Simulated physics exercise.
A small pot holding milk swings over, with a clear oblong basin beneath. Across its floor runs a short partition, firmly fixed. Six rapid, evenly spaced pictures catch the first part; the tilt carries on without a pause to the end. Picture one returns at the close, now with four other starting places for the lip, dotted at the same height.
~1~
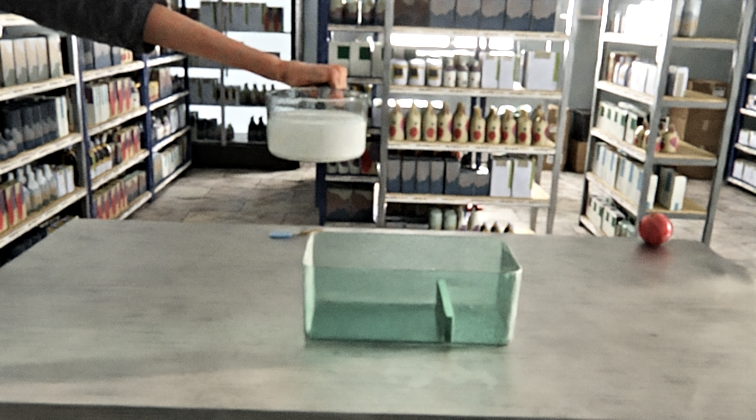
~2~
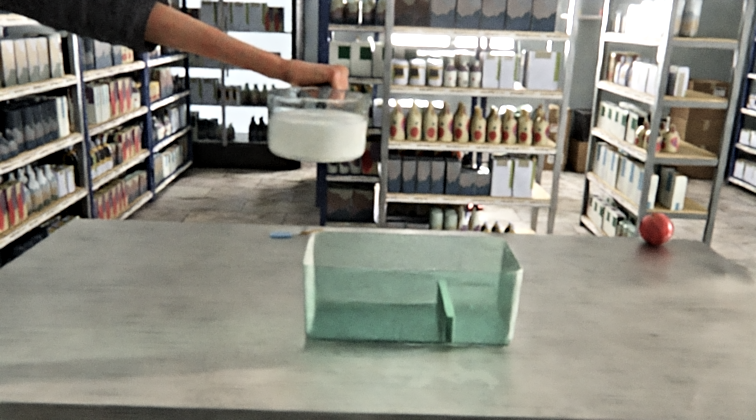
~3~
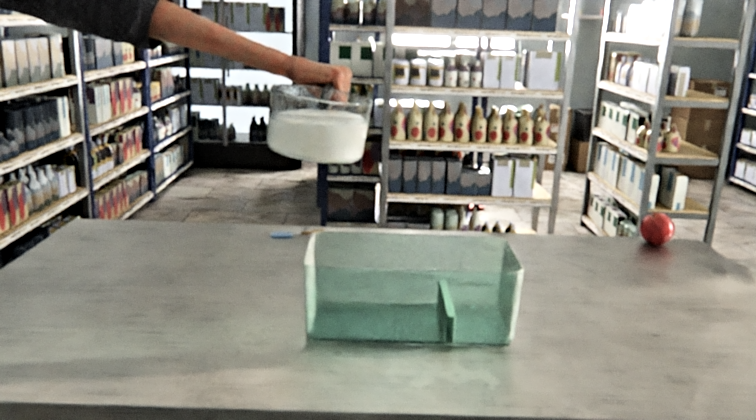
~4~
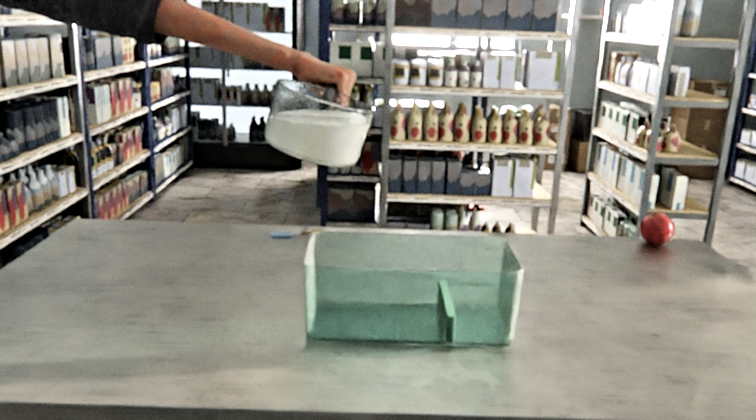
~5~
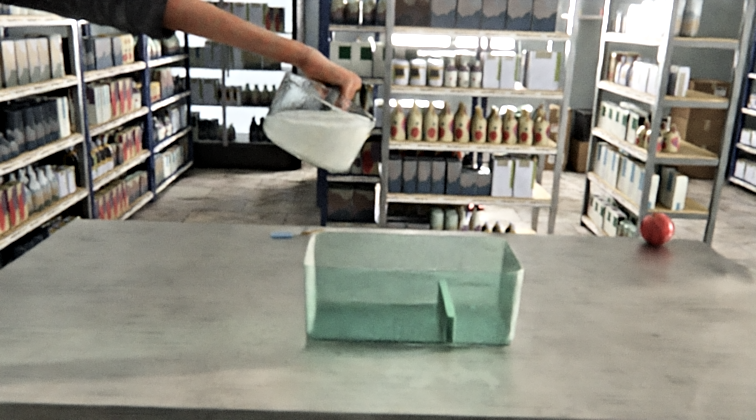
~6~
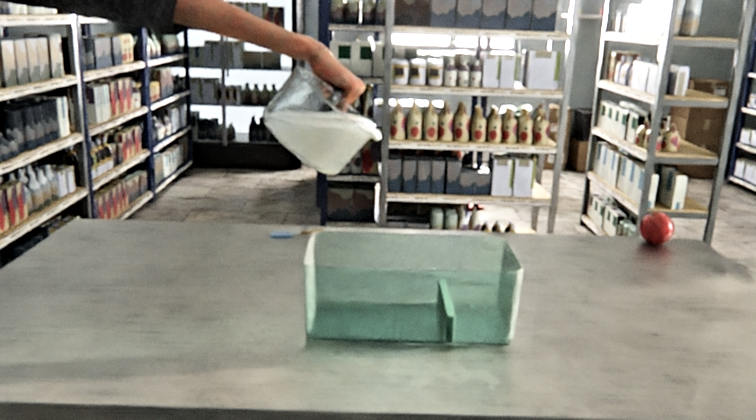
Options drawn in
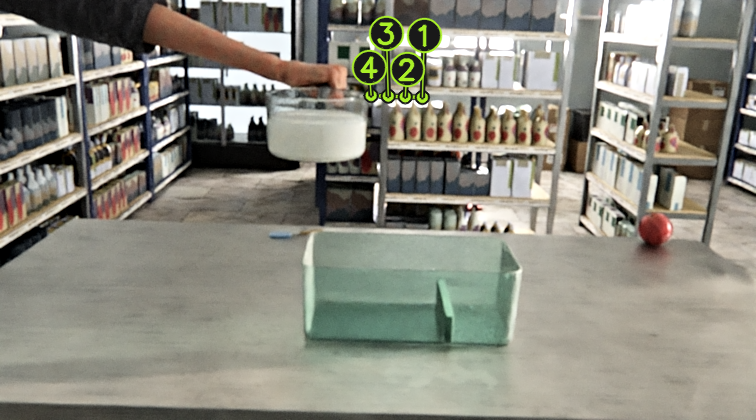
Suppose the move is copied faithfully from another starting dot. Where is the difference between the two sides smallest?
2 is best.
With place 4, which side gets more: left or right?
The left one.
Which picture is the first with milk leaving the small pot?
Picture 6.
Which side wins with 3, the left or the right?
The left one.
On the marked copy, 1 at (422, 97); 2 at (405, 96); 3 at (388, 96); 4 at (371, 95).
For place 1, about 31 % ends left of the wall and 67 % right of it.
For place 2, about 50 % ends left of the wall and 48 % right of it.
For place 3, about 78 % ends left of the wall and 21 % right of it.
For place 4, about 94 % ends left of the wall and 4 % right of it.
